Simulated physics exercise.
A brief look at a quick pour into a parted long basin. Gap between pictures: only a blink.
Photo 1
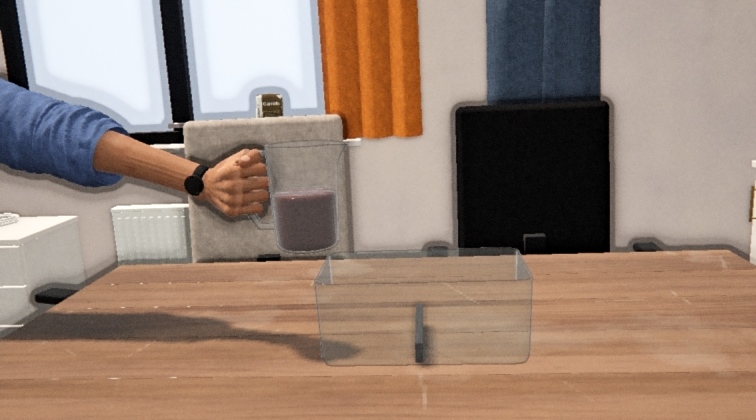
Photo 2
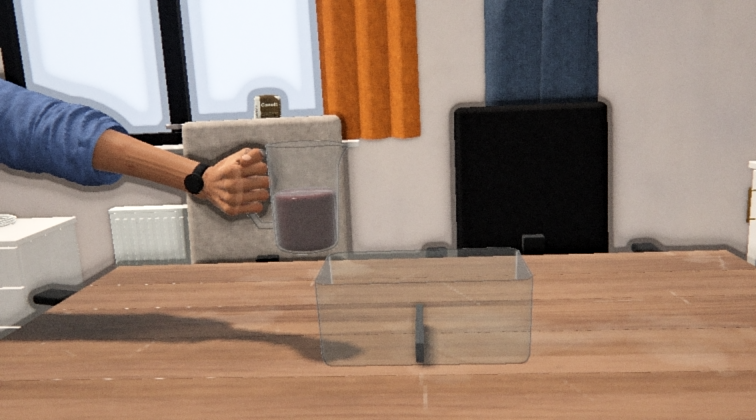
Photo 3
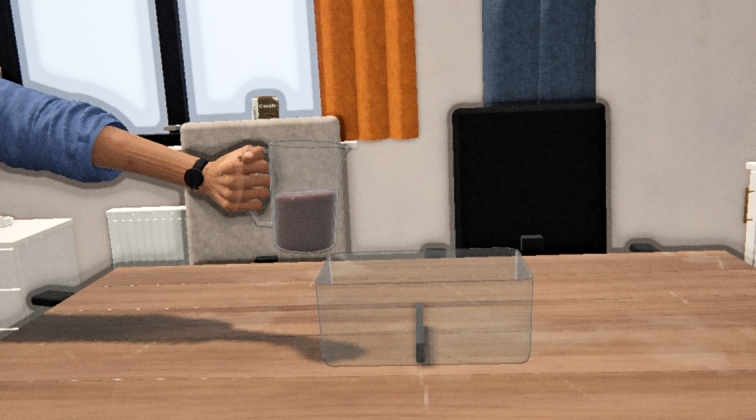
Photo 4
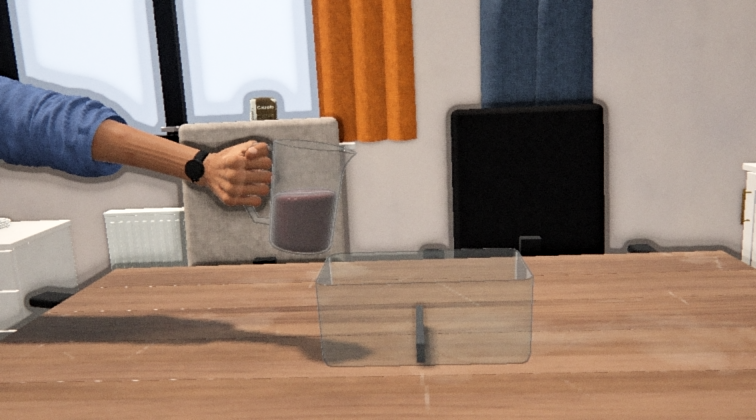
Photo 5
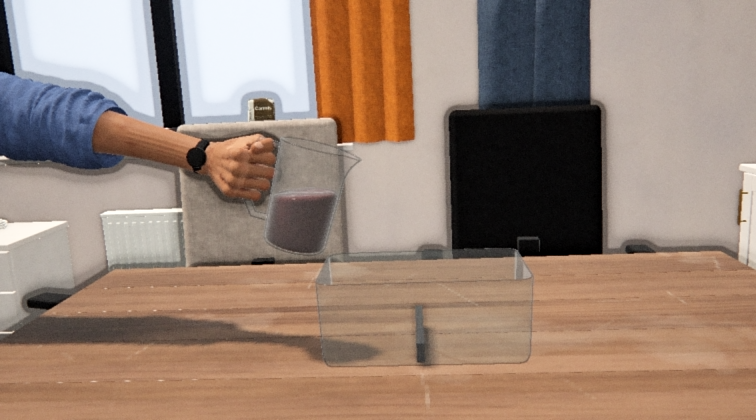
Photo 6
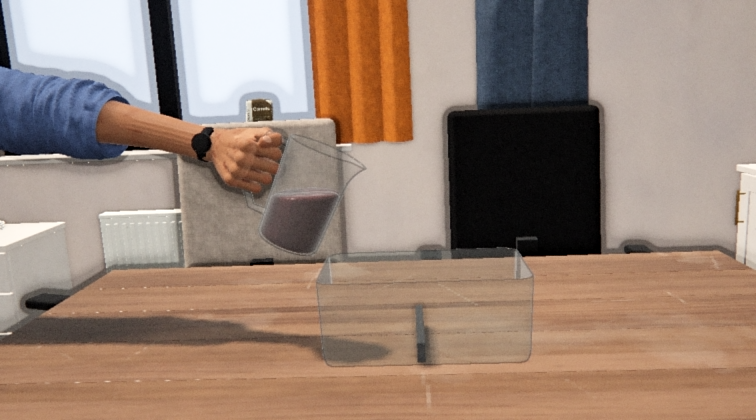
A hand in a blue sleeve held a clear jug of dark reddish liquid above a wooden table, then gradually tilted it rightward beside a long, empty see-through basin with a low divider inside.
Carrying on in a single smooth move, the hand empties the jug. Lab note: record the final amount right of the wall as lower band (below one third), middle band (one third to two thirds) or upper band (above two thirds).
Recorded: Lower band.
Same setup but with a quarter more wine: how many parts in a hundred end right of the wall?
25 per cent.
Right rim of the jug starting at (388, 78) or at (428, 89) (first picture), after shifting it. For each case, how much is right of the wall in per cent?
Start one gives close to 85 percent, start two close to 60 percent.
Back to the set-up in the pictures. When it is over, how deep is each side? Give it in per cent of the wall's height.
Once it is still, the left part shows 70 per cent and the right part 10.
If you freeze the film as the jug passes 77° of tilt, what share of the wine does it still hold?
95 %.
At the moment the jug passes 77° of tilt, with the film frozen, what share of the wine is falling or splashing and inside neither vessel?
Roughly 5 per cent.
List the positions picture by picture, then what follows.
The first picture shows tilt 0°; pouring edge (348, 143); surface from (274, 193) to (337, 191); the long basin's rim runs from (322, 268) to (524, 263); the wall's top is at (419, 323).
The second picture shows tilt 1°; pouring edge (349, 144); surface from (275, 193) to (337, 191).
The third picture shows tilt 4°; pouring edge (352, 147); surface from (275, 194) to (337, 191).
The fourth picture shows tilt 10°; pouring edge (357, 152); surface from (274, 195) to (338, 192).
The fifth picture shows tilt 17°; pouring edge (362, 159); surface from (273, 195) to (339, 192).
The sixth picture shows tilt 25°; pouring edge (367, 168); surface from (271, 197) to (341, 192).
A moment on, the jug is tipped on its side and 94 per cent is still to pour, 0 is left of the wall and 0 right of it.
Next, the jug is tipped right over and 34 per cent is still to pour, 48 is left of the wall and 6 right of it.
Then the jug is tipped right over and 1 per cent is still to pour, 85 is left of the wall and 10 right of it.
Later the jug is tipped right over and 0 per cent is still to pour, 84 is left of the wall and 14 right of it.
At rest 84 per cent lies left of the wall, 14 right of it and 1 outside.
